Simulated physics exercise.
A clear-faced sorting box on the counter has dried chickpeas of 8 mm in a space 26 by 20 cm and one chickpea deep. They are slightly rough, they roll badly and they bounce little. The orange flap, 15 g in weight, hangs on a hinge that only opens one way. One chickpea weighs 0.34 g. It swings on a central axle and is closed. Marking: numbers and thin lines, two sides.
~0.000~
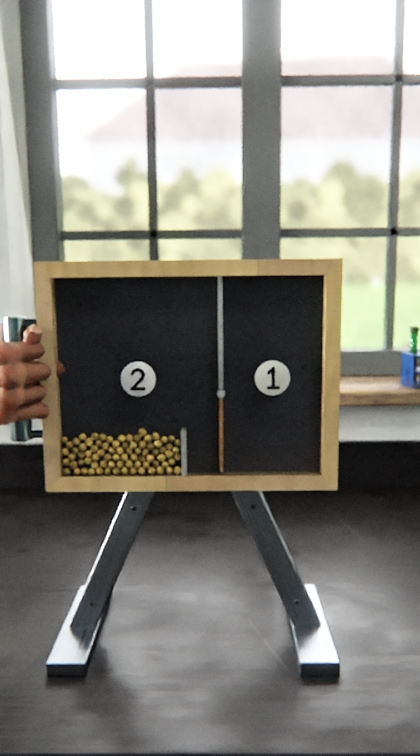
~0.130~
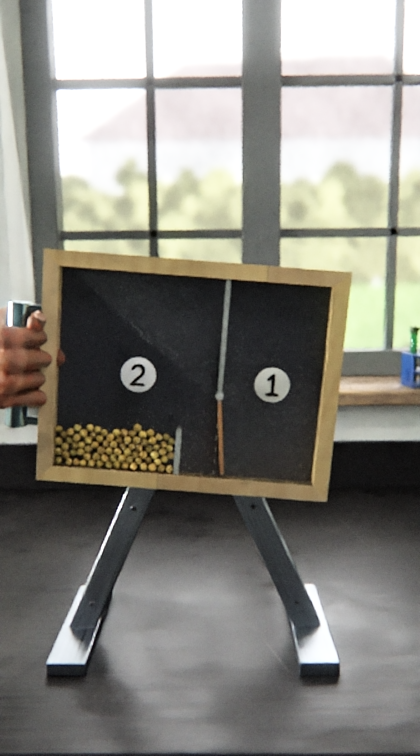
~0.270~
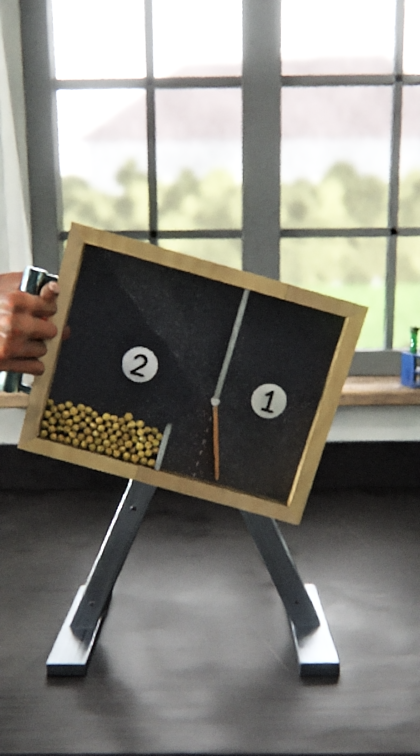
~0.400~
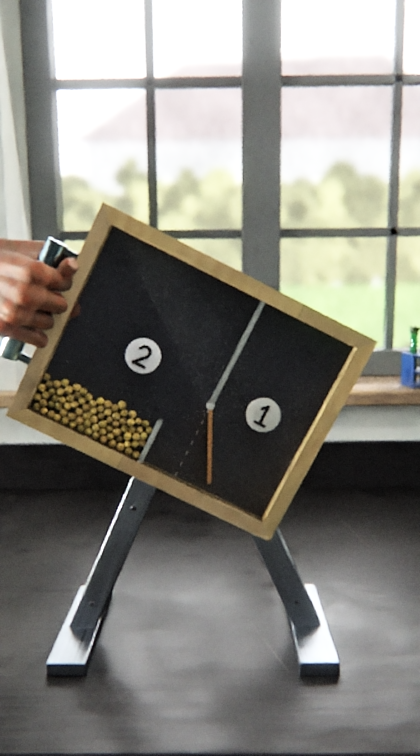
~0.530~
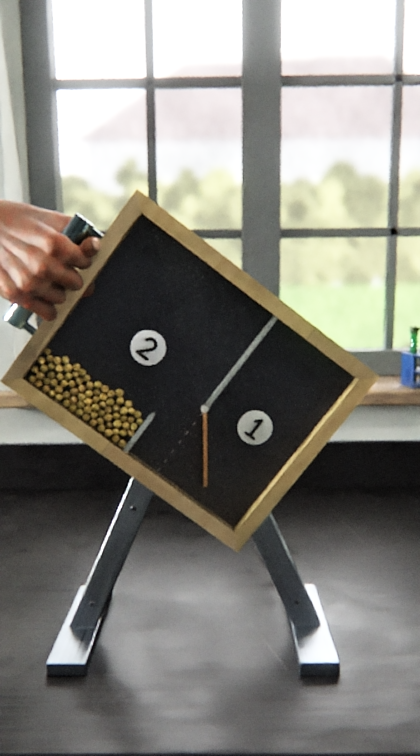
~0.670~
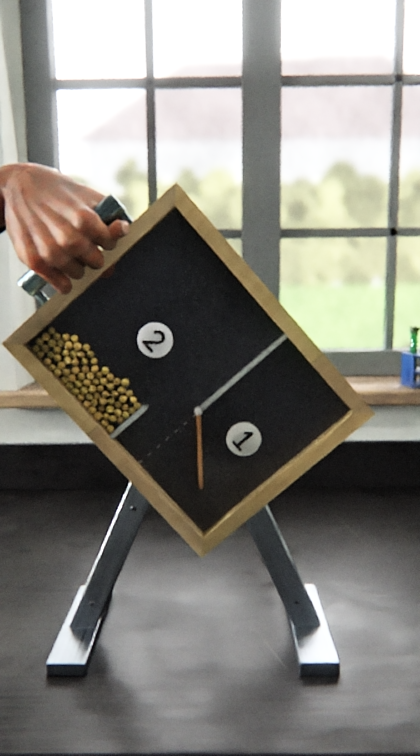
A hand on the left side turns a wood-framed, clear-faced box clockwise on its dark metal stand, starting from level and reaching a steep slant. The chickpeas shift into a slanted heap against the left side, behind a short divider, while the orange flap swings away from the box's centre line and hangs straight down.
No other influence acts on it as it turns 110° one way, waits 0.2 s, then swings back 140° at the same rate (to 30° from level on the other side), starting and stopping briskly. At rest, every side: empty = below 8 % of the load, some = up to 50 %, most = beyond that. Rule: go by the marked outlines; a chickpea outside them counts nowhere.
No. 1 most, 2 some.
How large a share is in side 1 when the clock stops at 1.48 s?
I'd put it near 30 in a hundred.
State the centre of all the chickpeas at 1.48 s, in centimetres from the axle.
Offset approx. 3 cm left, 2 cm below.
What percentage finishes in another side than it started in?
Moved share: About 80 per cent.
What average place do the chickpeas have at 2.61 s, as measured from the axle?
The middle sits around 3 cm right and 9 cm below.
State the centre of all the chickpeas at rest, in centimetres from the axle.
The middle sits around 10 cm right of it and 3 cm below it.
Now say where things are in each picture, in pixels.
Level; about 80 chickpeas; chickpeas centred (122, 454); top one (142, 433); orange flap (221, 393); no. 1 (272, 378), no. 2 (138, 379), in the first frame.
Turned 5° clockwise; chickpeas centred (115, 448); top one (77, 428), in the second frame.
Turned 16° clockwise; chickpeas centred (102, 432); top one (50, 403); wall ends (217, 396), (169, 426), in the third frame.
Turned 27° clockwise; chickpeas centred (93, 416); top one (46, 377); orange flap (210, 405), in the fourth frame.
Turned 38° clockwise; chickpeas centred (88, 398); top one (47, 352), in the fifth frame.
Turned 49° clockwise; chickpeas centred (88, 379); top one (52, 331); orange flap (199, 411); no. 1 (244, 439), no. 2 (155, 340), in the sixth frame.
After 1.48 s, it stands 110° clockwise; the chickpeas' middle is 3 cm left of and 2 cm below the centre; no. 1, 30 %, no. 2, 70 %; orange flap open 67°.
After 2.61 s, it stands 40° clockwise; the chickpeas' middle is 3 cm right of and 9 cm below the centre; no. 1, 80 %, no. 2, 20 %; orange flap open 39°.
After 3.53 s, it stands 30° anticlockwise; the chickpeas' middle is 10 cm right of and 3 cm below the centre; no. 1, 85 %, no. 2, 15 %; orange flap open 40°.
All still by 4.3 s, it stands 30° anticlockwise; no. 1, 80 %, no. 2, 20 %; orange flap open 40°.
